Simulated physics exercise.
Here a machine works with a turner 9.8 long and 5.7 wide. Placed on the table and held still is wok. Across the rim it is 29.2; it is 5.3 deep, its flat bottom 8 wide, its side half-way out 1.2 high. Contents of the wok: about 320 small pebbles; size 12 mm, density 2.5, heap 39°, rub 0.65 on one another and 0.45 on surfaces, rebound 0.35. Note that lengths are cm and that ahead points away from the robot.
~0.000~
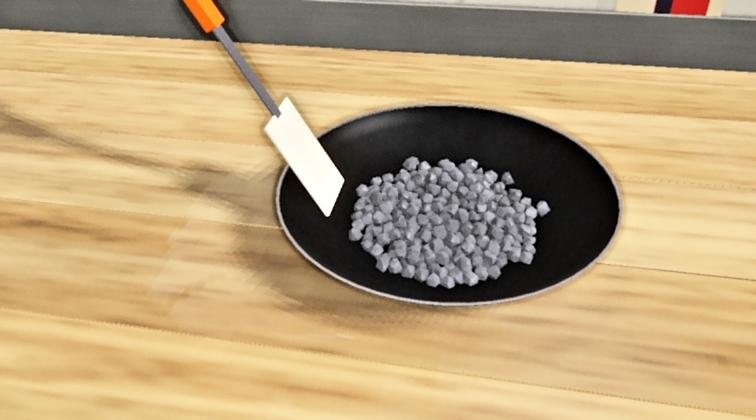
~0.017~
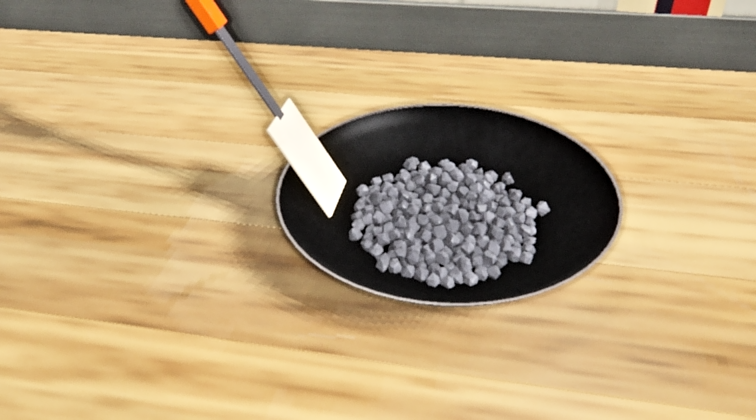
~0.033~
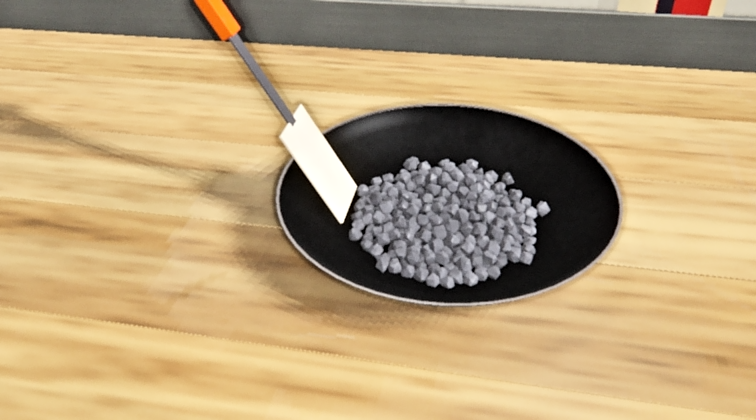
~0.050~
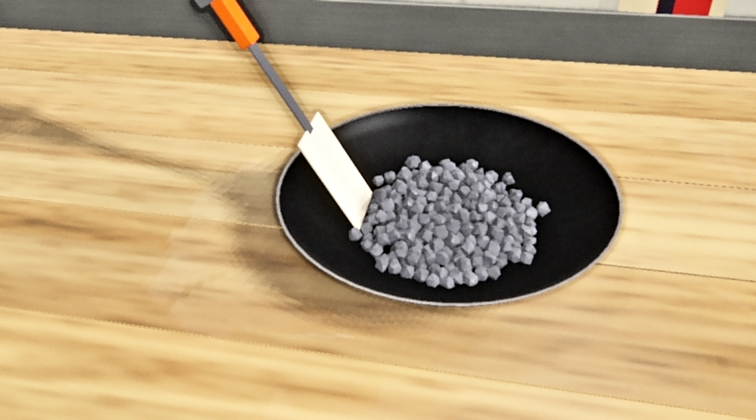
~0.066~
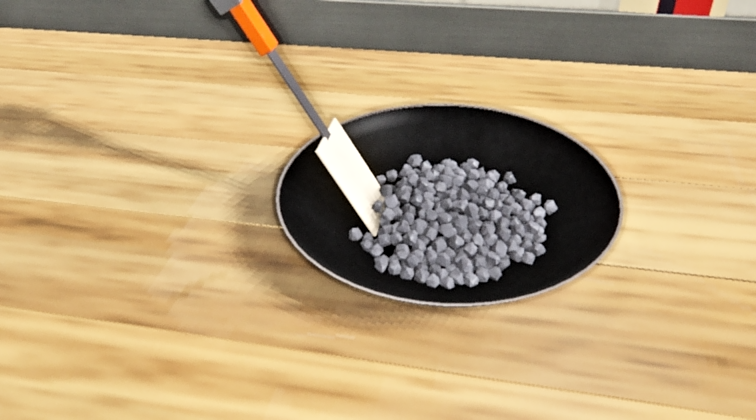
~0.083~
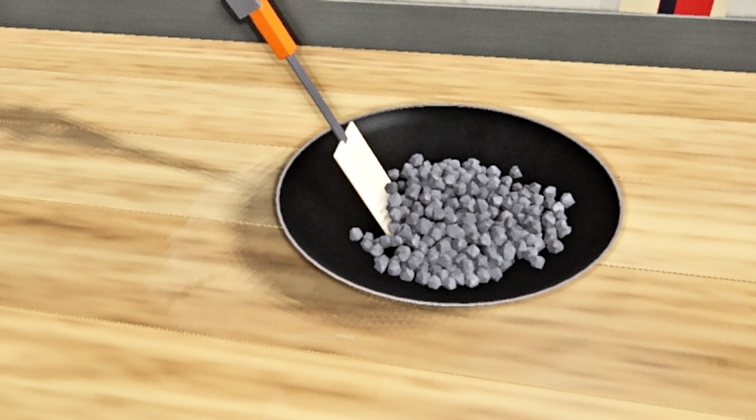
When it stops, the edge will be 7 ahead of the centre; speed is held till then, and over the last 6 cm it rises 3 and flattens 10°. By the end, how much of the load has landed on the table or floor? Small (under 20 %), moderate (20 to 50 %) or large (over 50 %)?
Small.
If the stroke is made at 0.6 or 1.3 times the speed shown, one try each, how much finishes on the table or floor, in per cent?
About 5 and 15 per cent.
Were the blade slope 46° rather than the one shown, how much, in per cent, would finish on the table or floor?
In that case around 5 per cent.
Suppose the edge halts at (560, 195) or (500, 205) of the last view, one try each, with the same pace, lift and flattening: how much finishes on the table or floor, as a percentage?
Around 30 per cent for the first try and 5 per cent for the second.
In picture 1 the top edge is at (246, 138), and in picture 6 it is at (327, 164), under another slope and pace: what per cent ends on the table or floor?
Some 10 per cent.
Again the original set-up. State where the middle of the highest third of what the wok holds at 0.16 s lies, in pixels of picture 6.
I'd say close to (546, 204).
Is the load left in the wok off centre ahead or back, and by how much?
Roughly 5.0 cm ahead of the centre.
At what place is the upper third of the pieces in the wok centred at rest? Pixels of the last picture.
Close to pixel (558, 205).
After 0.12 s, sloping 61°, highest piece 6 above the table; 322 in the wok.
After 0.16 s, sloping 57°, highest piece 7 above the table; 321 in the wok, 1 on the blade or in flight.
After 0.38 s, sloping 51°, highest piece 6 above the table; 291 in the wok, 25 on the table or floor, 6 on the blade or in flight.
After 1.43 s, sloping 51°, highest piece 6 above the table; 291 in the wok, 31 on the table or floor.
At rest, 291 in the wok, 31 on the table or floor. That is 10 % on the table or floor.
